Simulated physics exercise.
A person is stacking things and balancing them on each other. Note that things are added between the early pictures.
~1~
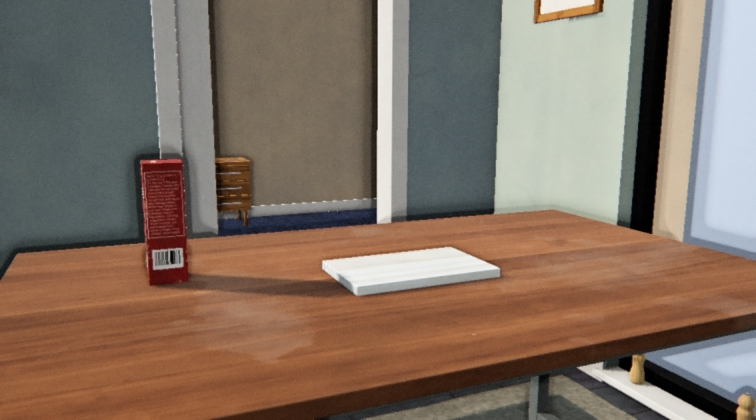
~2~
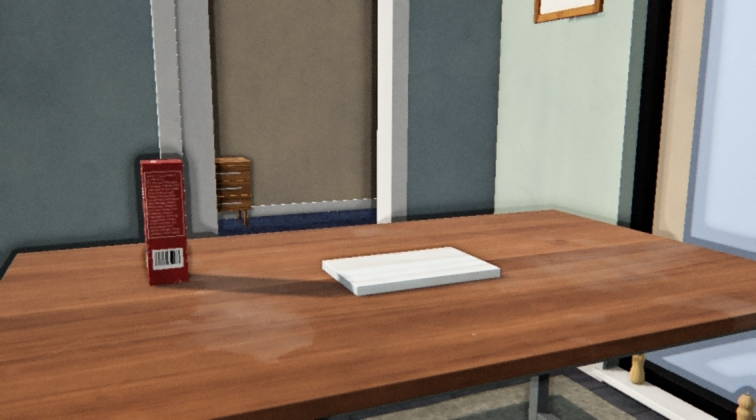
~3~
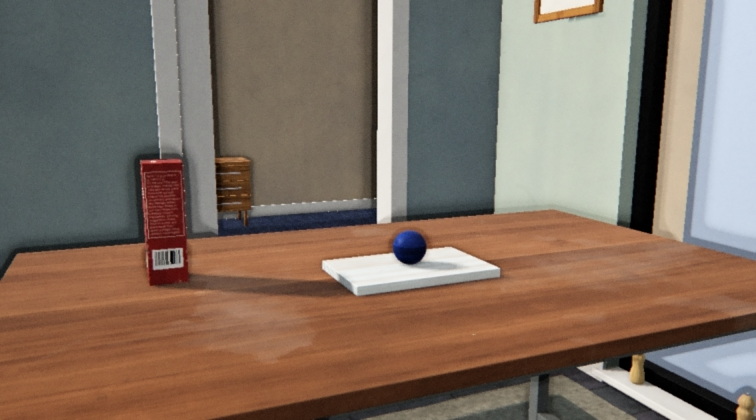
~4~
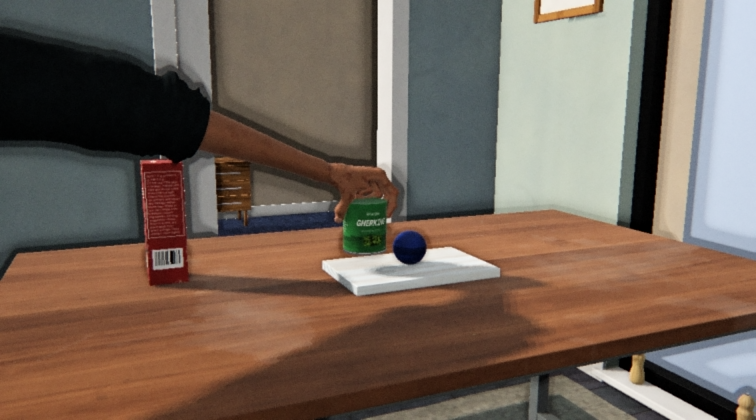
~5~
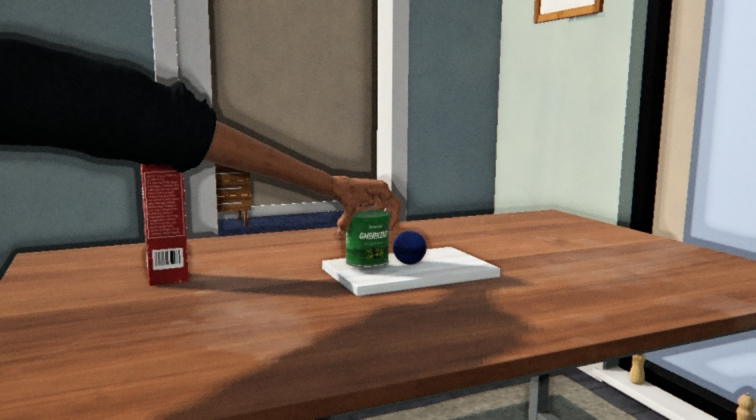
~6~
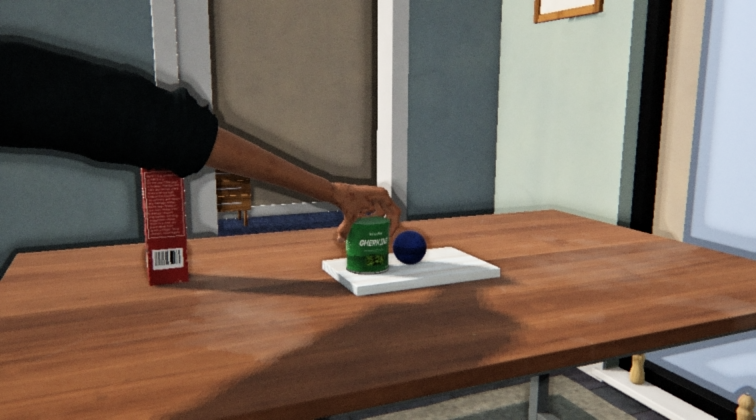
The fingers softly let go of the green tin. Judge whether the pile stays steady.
Safe.
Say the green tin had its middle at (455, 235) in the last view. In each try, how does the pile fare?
Afterwards the pile remains stable.
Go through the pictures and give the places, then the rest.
In the first frame, the last thing is not in view yet; white board (409, 269).
In the second frame, the last thing is not in view yet.
In the third frame, the last thing is not in view yet; red carton (165, 221).
In the fourth frame, coming down; green tin (365, 226); white board (409, 269).
In the fifth frame, coming down; green tin (368, 238); blue ball (410, 247).
In the sixth frame, in place under the hand; green tin (368, 245); red carton (165, 221).
Then, 1.20 s on from there, no change.
Then, 2.30 s on from there, green tin resting near (368, 245).
In the end, all 4 unmoved. At the end, from the last picture's camera, green tin near (368, 245). The pile holds.
